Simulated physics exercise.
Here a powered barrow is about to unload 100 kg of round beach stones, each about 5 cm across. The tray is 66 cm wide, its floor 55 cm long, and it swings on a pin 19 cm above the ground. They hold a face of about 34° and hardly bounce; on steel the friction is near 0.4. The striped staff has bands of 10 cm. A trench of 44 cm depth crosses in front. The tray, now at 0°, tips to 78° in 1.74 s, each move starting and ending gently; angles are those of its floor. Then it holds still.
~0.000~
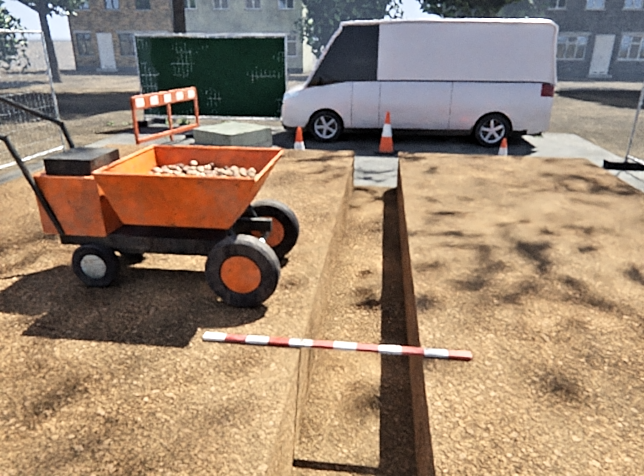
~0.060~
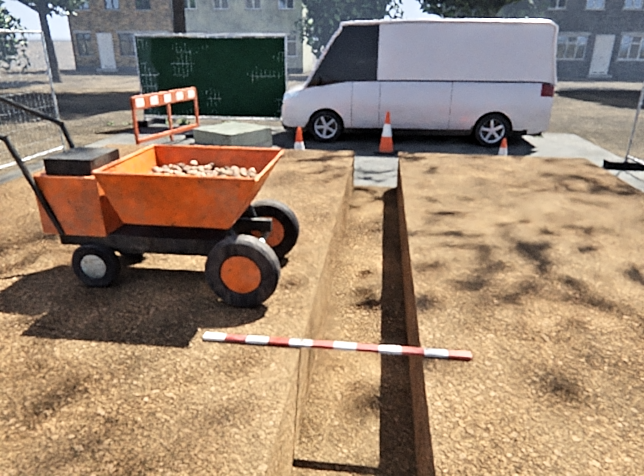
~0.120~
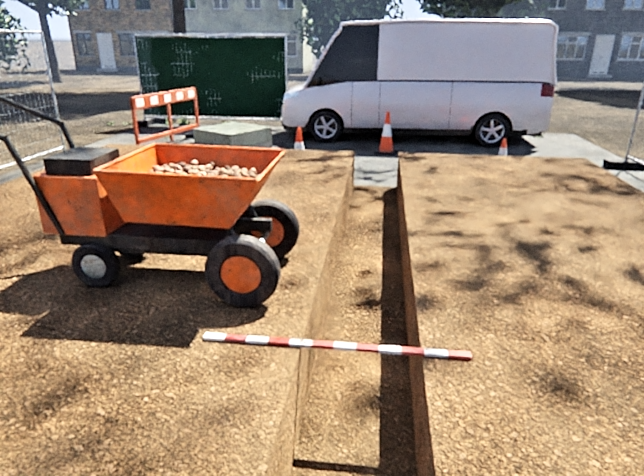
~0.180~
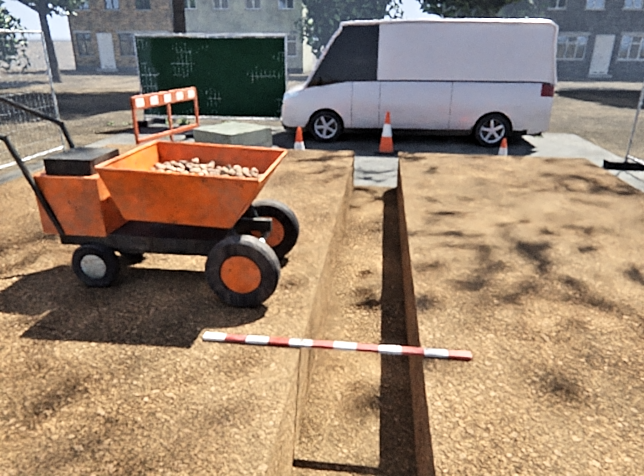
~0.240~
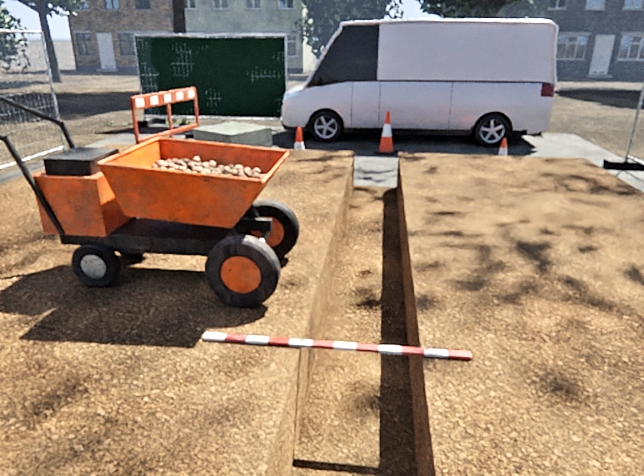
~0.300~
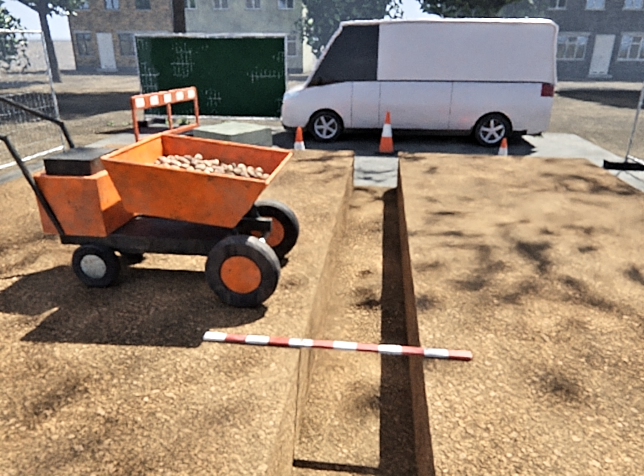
An orange powered barrow with black wheels and a load of pale round stones stands at left on sunlit brown ground, seen from slightly above. A narrow trench runs away at centre, crossed by a red-and-white striped staff, with a white van, orange cones and a green panel behind. The barrow's tray tilts slightly, its back end rising, while the camera stays still.
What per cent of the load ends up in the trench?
About 99 per cent.
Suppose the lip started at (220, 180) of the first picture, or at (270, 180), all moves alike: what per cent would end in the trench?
Near 100 per cent from the first place, 90 from the second.
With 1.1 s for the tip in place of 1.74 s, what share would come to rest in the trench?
It would be near 95 per cent.
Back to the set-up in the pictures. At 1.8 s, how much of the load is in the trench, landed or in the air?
About 70 per cent by then.
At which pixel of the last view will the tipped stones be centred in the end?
Their middle is at about (380, 345).
After 1.3 s the floor is at 66°; 98 % in the tray, 2 % in the trench; the foremost stones are at (359, 247).
After 1.8 s the floor is at 78°; 29 % in the tray, 70 % in the trench, 1 % past the trench; the foremost stones are at (444, 282).
After 2.2 s the floor is at 78°; 7 % in the tray, 91 % in the trench, 1 % past the trench; the foremost stones are at (475, 298).
After 4.1 s the floor is at 78°; 0 % in the tray, 99 % in the trench, 1 % past the trench; the foremost stones are at (481, 297).
